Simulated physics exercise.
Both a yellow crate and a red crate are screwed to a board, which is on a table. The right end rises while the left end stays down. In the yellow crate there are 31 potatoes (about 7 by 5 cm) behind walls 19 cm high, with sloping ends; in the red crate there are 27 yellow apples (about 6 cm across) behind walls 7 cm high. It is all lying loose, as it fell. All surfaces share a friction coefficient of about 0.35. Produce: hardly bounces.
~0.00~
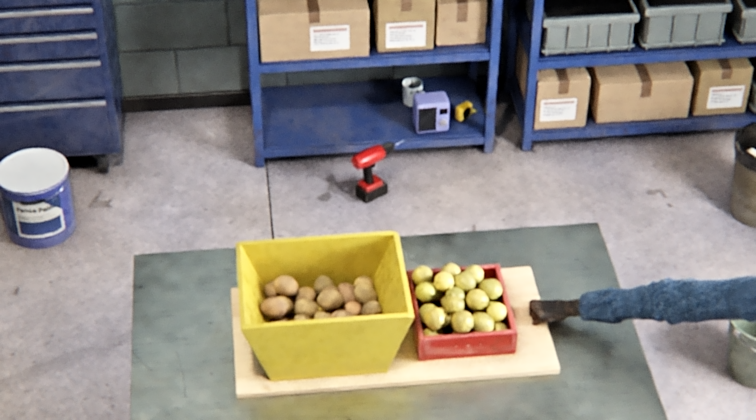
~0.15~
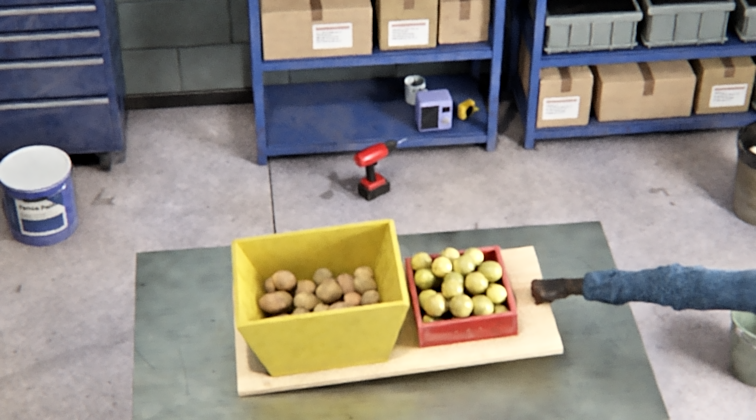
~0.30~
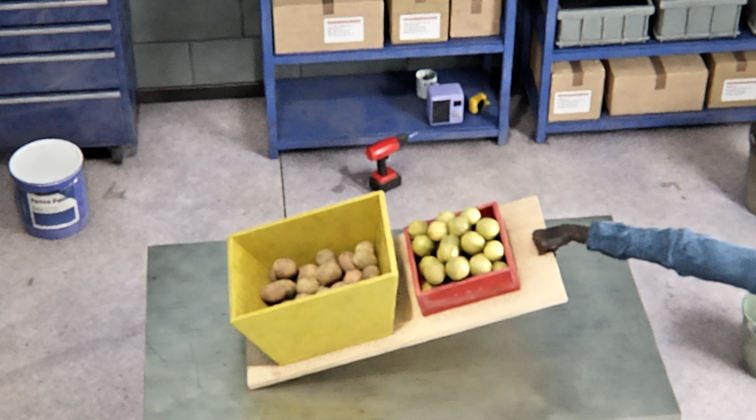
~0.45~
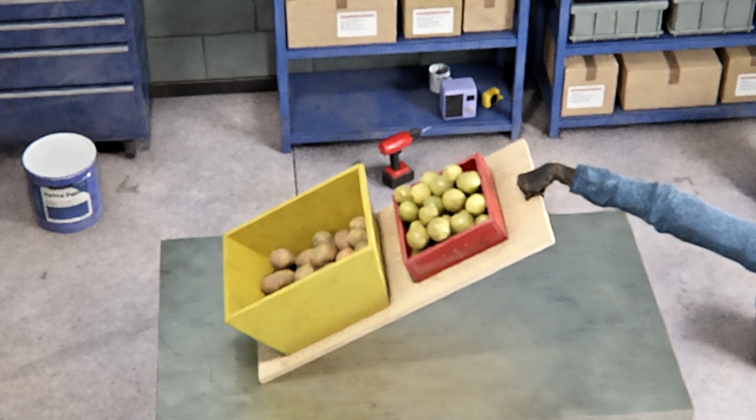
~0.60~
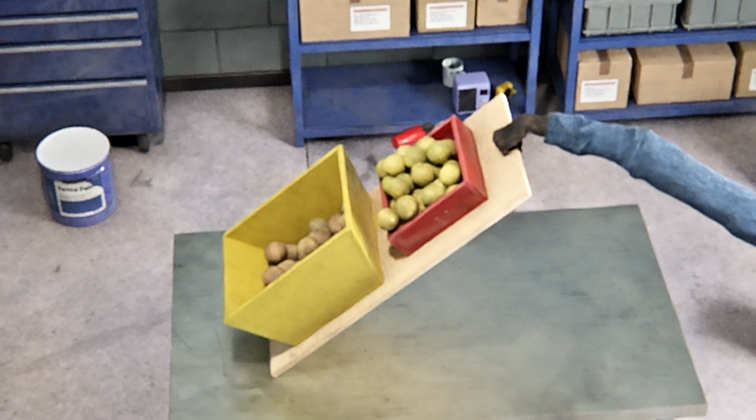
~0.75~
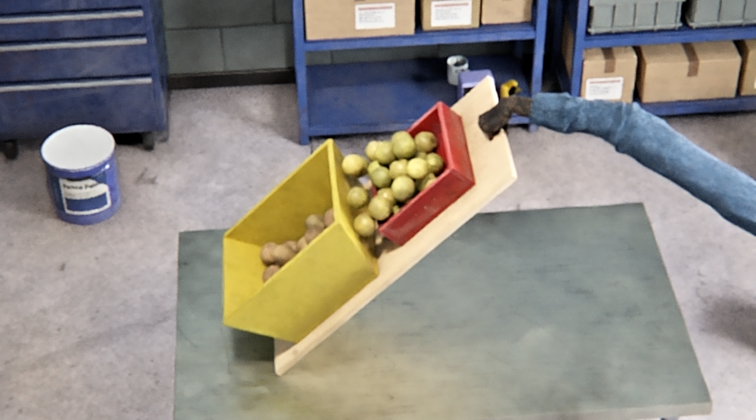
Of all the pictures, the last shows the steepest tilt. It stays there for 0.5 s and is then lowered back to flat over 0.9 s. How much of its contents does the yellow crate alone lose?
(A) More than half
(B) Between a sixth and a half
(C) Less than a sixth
Answer: C.
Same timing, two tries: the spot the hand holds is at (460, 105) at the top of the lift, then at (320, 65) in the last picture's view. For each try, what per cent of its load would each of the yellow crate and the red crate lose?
Loss per try - yellow crate 0 / 70 percent, red crate 30 / 80 percent.
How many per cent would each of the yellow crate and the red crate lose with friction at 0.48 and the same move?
That would cost the yellow crate 0 and the red crate 20 per cent of the load.
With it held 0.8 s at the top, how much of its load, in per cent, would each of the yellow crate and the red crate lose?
Then yellow crate 0, red crate 30 per cent.
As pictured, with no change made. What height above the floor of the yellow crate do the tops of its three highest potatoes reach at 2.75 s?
Near 13 centimetres, I'd say.
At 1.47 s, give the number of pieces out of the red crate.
Estimate for the red crate by then: Some 8 out.
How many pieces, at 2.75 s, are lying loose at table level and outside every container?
Some 2 pieces.
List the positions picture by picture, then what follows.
In the first frame (we follow the rim corner now nearest the camera; the camera pans a little), yellow crate at (246, 327); red crate at (424, 338); tilt 0°; nothing out yet.
Yellow crate at (241, 324); red crate at (423, 325); tilt 5°, in the second frame.
Yellow crate at (235, 319); red crate at (420, 293); tilt 16°, in the third frame.
Yellow crate at (228, 318); red crate at (407, 260); tilt 30°, in the fourth frame.
Yellow crate at (226, 319); red crate at (391, 236); tilt 41°, in the fifth frame.
Yellow crate at (225, 320); red crate at (382, 227); tilt 46°; 2 out, the lowest apple at (365, 225), in the sixth frame.
After 1.07 s, tilt 46°; 0 of 31 out of the yellow crate and 7 of 27 out of the red crate.
After 1.47 s, tilt 39°; 0 of 31 out of the yellow crate and 7 of 27 out of the red crate.
After 2.03 s, tilt 2°; 0 of 31 out of the yellow crate and 7 of 27 out of the red crate.
Outcome (at 2.75 s), 0 of 31 out of the yellow crate and 7 of 27 out of the red crate. Asked share, 0 of 31, 0 per cent.
